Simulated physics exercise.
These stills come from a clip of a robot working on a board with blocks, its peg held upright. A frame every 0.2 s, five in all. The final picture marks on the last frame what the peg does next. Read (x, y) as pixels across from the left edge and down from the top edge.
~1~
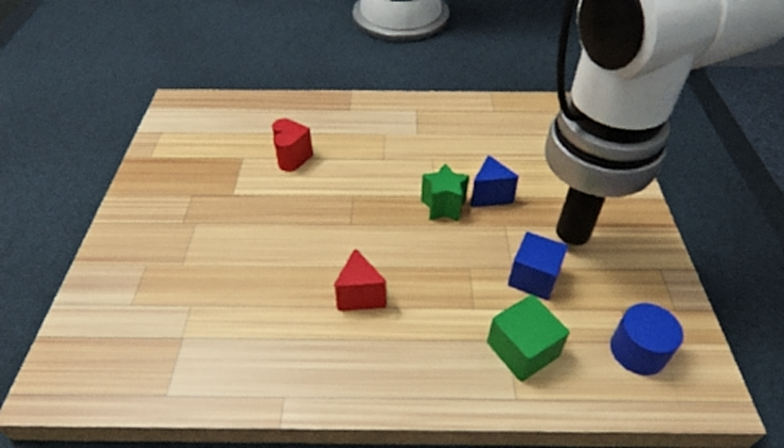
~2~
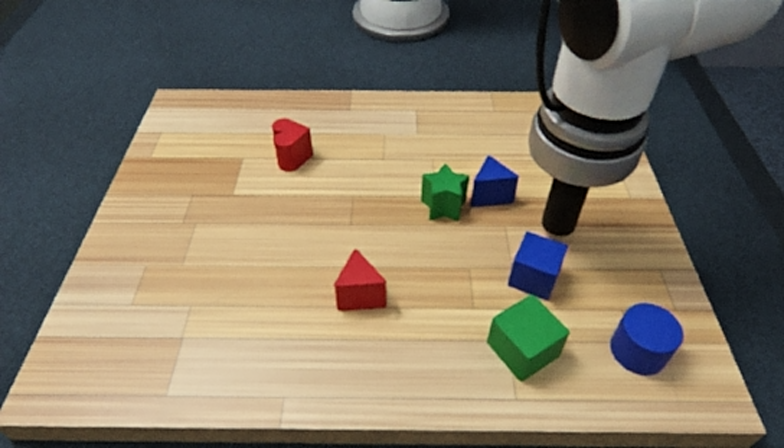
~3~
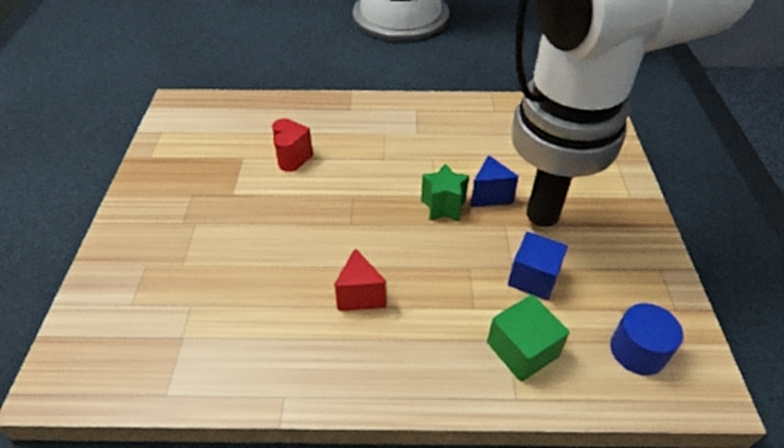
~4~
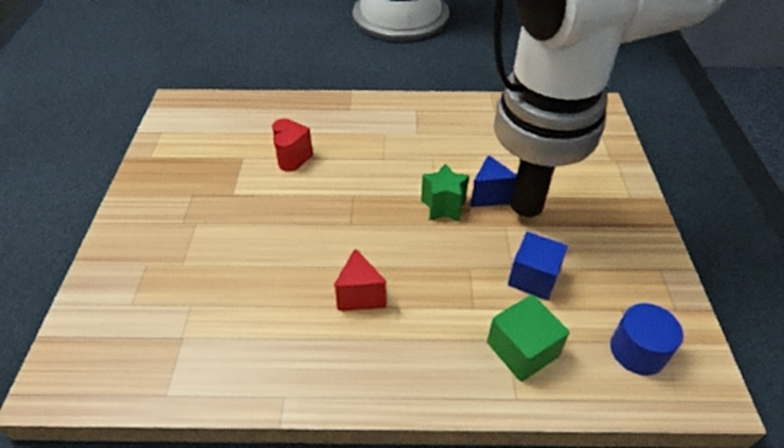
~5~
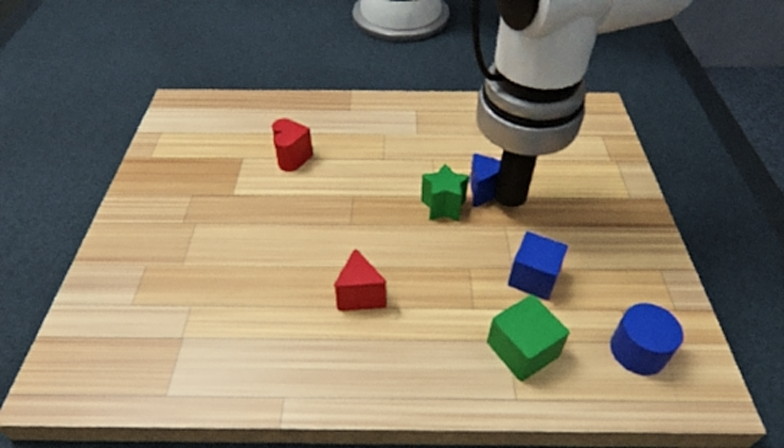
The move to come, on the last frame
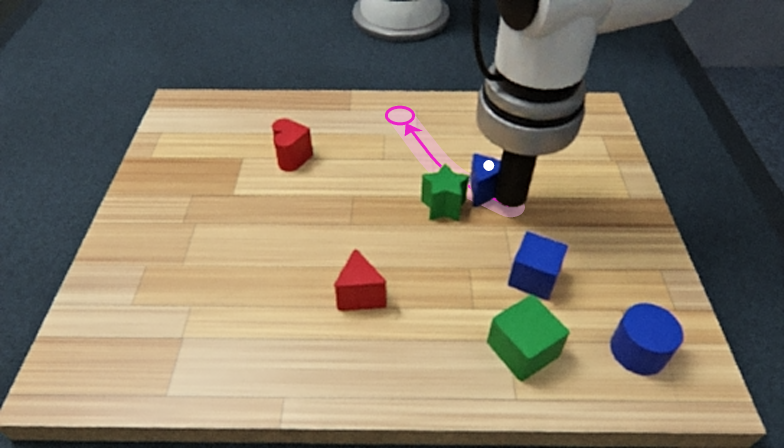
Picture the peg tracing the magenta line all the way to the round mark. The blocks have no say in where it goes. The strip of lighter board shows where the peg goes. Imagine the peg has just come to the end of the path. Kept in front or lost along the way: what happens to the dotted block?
My prediction: No longer in front.
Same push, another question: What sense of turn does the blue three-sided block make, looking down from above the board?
From above, it turns counterclockwise.
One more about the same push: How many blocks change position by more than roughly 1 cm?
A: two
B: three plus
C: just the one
I choose C.
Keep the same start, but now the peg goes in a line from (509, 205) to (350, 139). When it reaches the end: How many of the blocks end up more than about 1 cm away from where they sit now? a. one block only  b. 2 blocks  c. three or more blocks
a (one block only)
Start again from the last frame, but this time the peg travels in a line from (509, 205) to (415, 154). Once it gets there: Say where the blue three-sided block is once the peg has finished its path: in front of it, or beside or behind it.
The peg keeps it before itself.
The line goes from (509, 205) through (438, 163) to (400, 115); the dot is on the blue three-sided block.
The first path, step by step. One third of the way, peg (458, 170); blue three-sided block (439, 140), turned 15° anticlockwise.
Two thirds of the way, peg (424, 137); blue three-sided block (402, 112), turned 35° anticlockwise.
At the end, peg (400, 106); green star-shaped block unmoved; blue three-sided block (381, 101), turned 75° anticlockwise.
